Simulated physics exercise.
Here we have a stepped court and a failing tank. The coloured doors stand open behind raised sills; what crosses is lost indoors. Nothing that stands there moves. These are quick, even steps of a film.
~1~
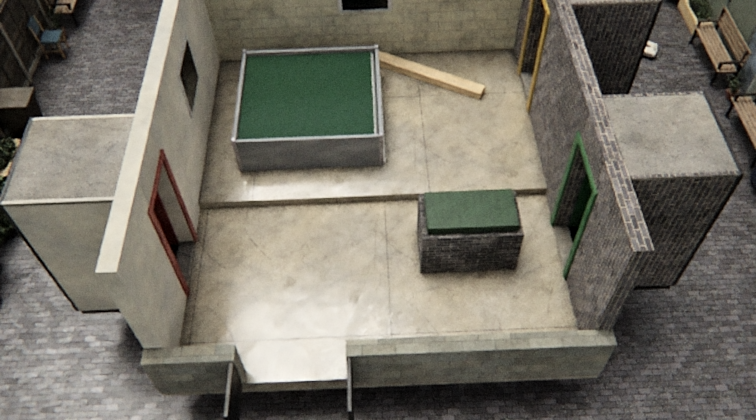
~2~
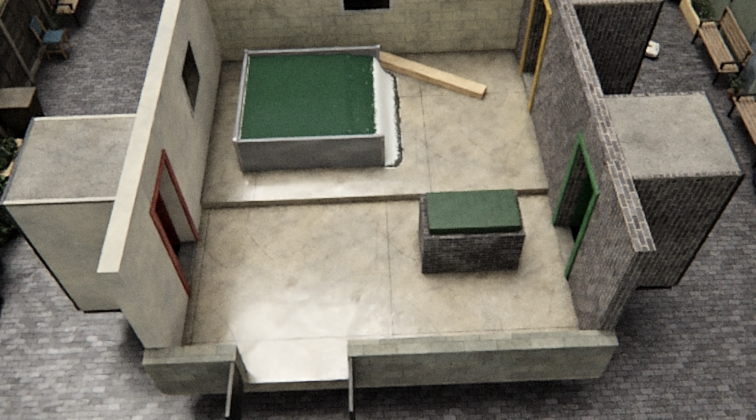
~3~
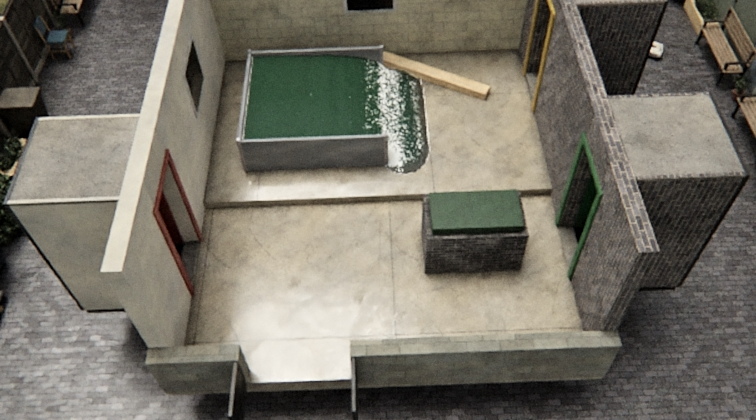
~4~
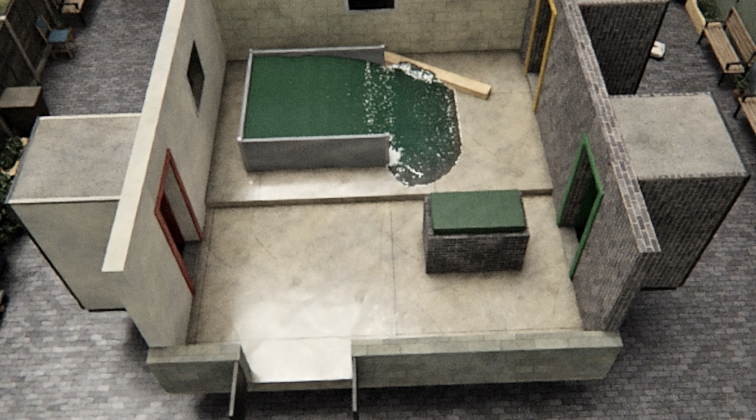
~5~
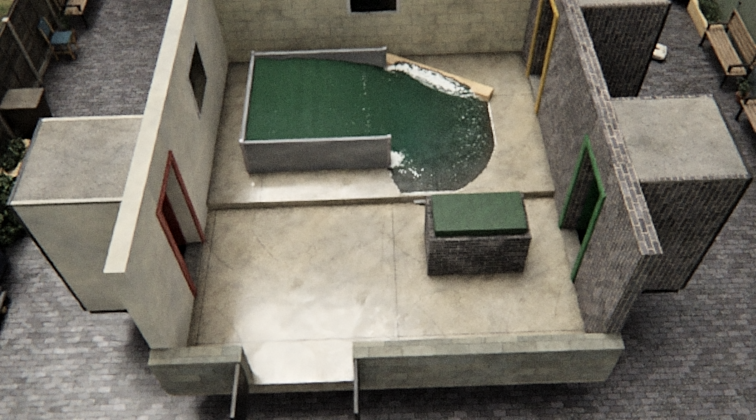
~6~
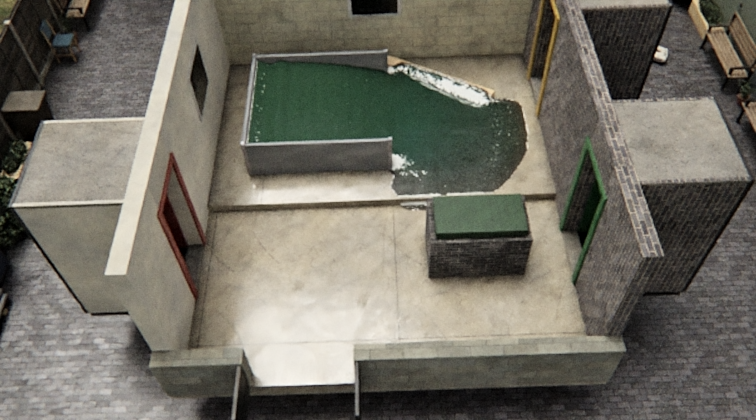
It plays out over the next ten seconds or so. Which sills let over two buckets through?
In the end: The red door lets in a lot; the green door lets in a lot; the yellow door lets in a lot.
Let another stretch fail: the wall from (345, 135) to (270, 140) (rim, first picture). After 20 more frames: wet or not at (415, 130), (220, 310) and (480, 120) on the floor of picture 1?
One after the other: No water, covered, clear.
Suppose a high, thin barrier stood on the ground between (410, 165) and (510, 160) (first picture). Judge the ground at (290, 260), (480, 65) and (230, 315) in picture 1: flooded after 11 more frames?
As listed: Clear, wet, clear.
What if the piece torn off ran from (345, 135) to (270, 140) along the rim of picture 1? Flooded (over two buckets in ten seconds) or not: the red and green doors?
My reading: The red door passes that mark; the green door lets more in.
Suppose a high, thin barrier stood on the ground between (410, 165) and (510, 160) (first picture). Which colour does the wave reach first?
I say the yellow-painted one.
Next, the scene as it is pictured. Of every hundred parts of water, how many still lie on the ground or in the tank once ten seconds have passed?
Close to 78 %.
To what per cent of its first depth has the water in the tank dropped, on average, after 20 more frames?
Some 22 per cent.
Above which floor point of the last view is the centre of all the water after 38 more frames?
Roughly at (404, 175).
A moment on, water covers 35 % of the floor; the red door not reached, the green door not reached, the yellow door over two buckets in.
Next, water covers 40 % of the floor; the red door not reached, the green door under two buckets in, the yellow door far over two buckets in.
Then, water covers 50 % of the floor; the red door not reached, the green door far over two buckets in, the yellow door far over two buckets in.
Later, water covers 90 % of the floor; the red door under two buckets in, the green door far over two buckets in, the yellow door far over two buckets in.
In the end, water covers 90 % of the floor; the red door far over two buckets in, the green door far over two buckets in, the yellow door far over two buckets in.
